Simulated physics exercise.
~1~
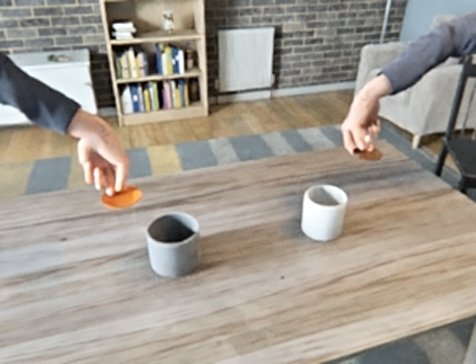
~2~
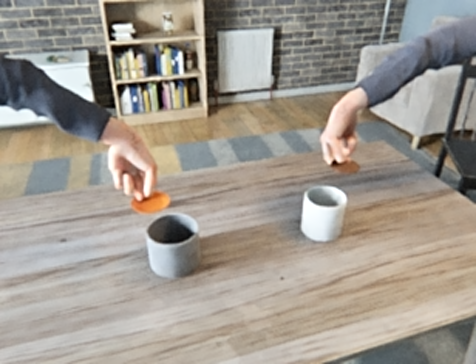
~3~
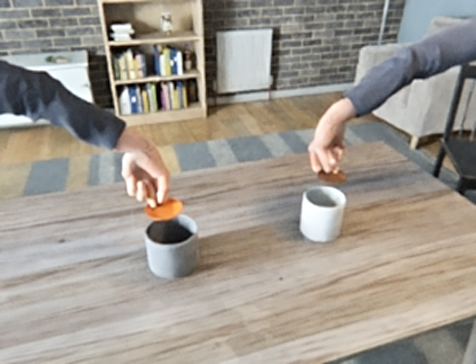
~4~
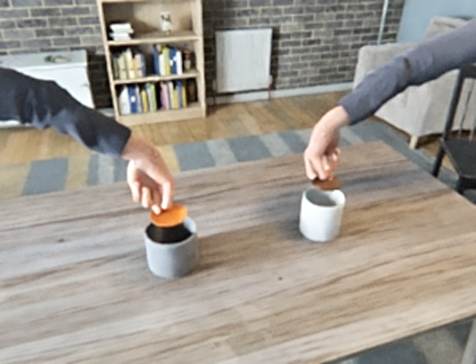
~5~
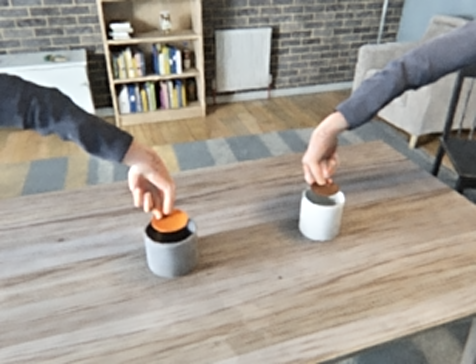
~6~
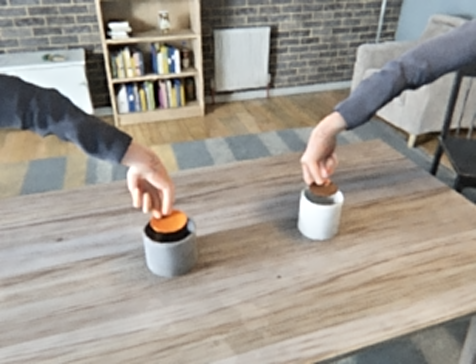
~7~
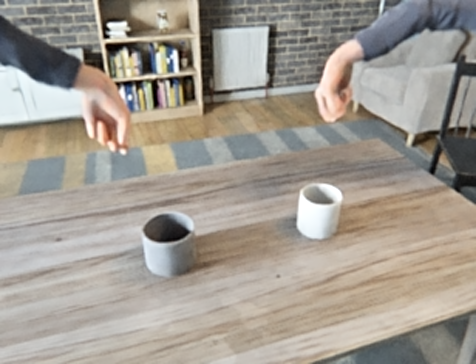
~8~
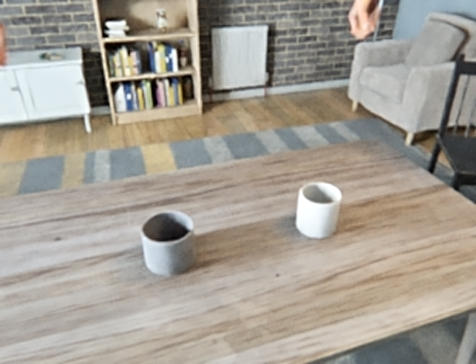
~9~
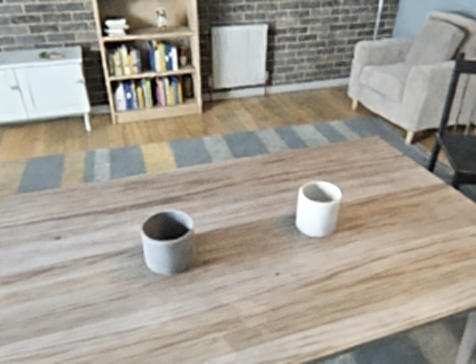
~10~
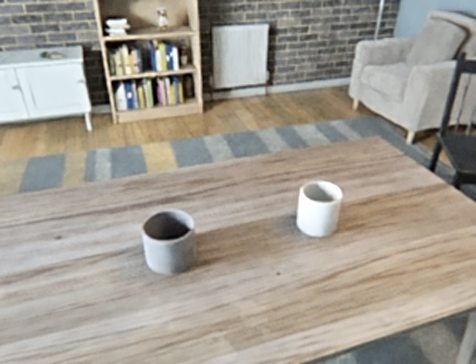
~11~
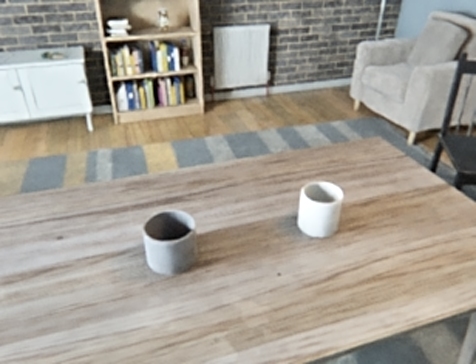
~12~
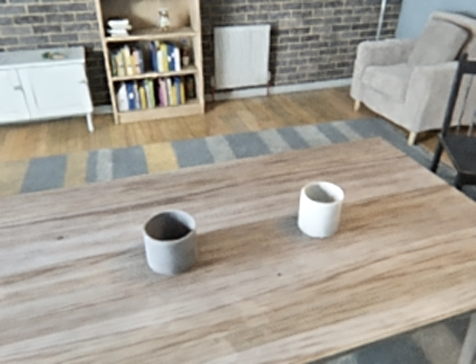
Two hands lowered an orange disc over a grey cup on the left and a brown disc over a white cup on the right, then let go and drew back, and both discs dropped inside, leaving the two cups standing on the wooden table.
